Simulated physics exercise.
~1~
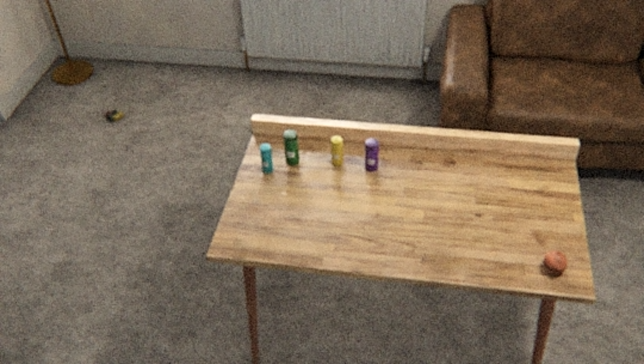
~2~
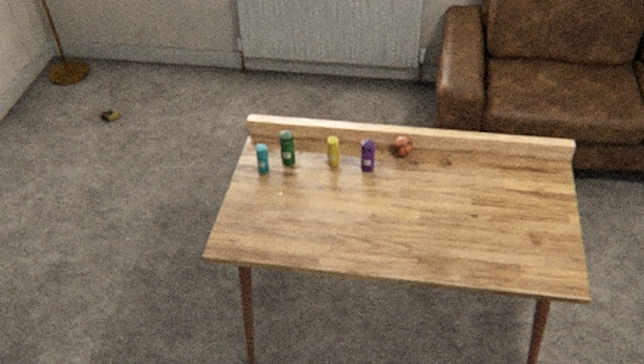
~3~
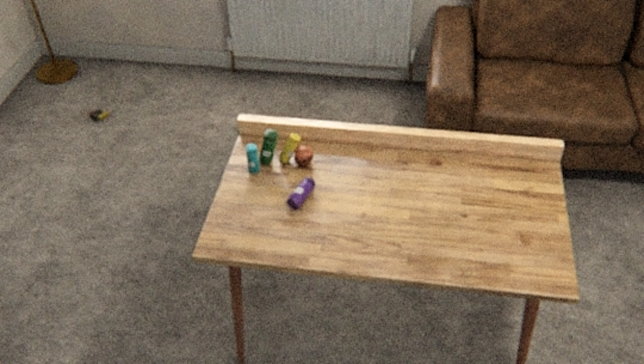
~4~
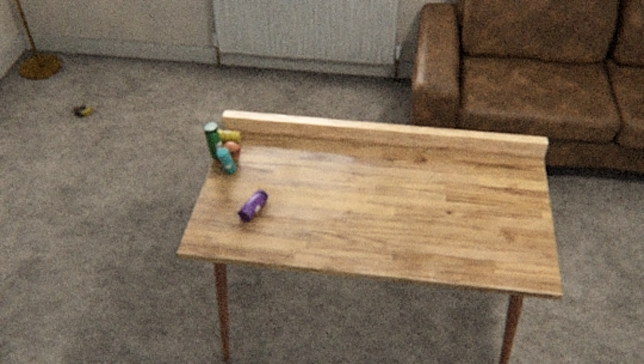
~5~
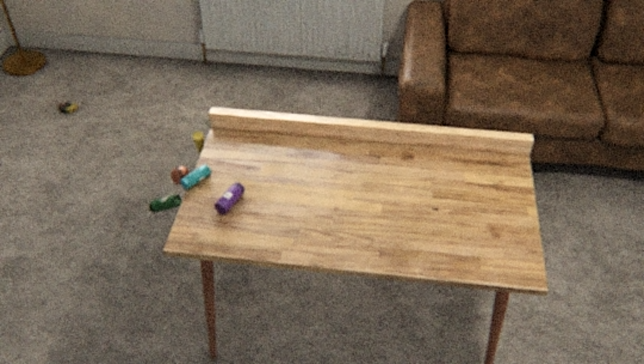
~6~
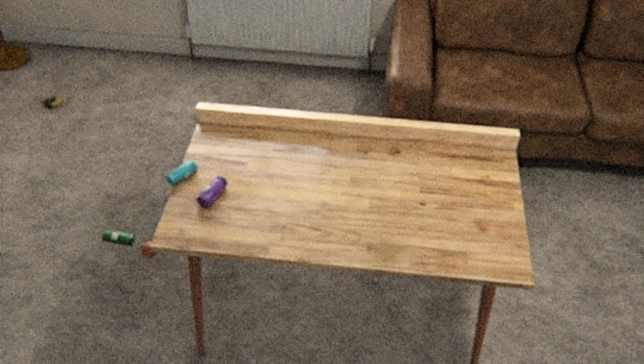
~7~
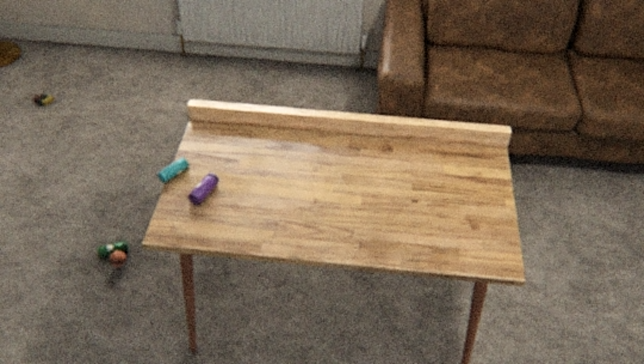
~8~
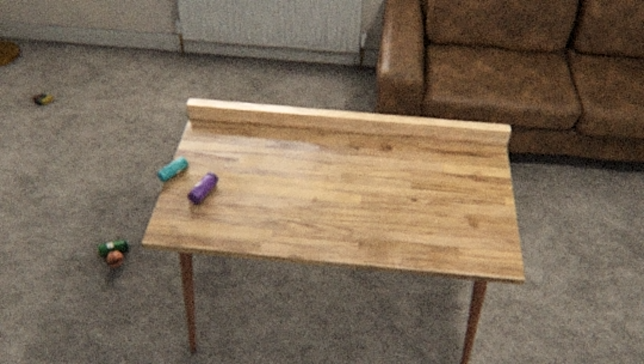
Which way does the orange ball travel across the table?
The orange ball travels to the left, running into the shakers before dropping off the left side of the table.
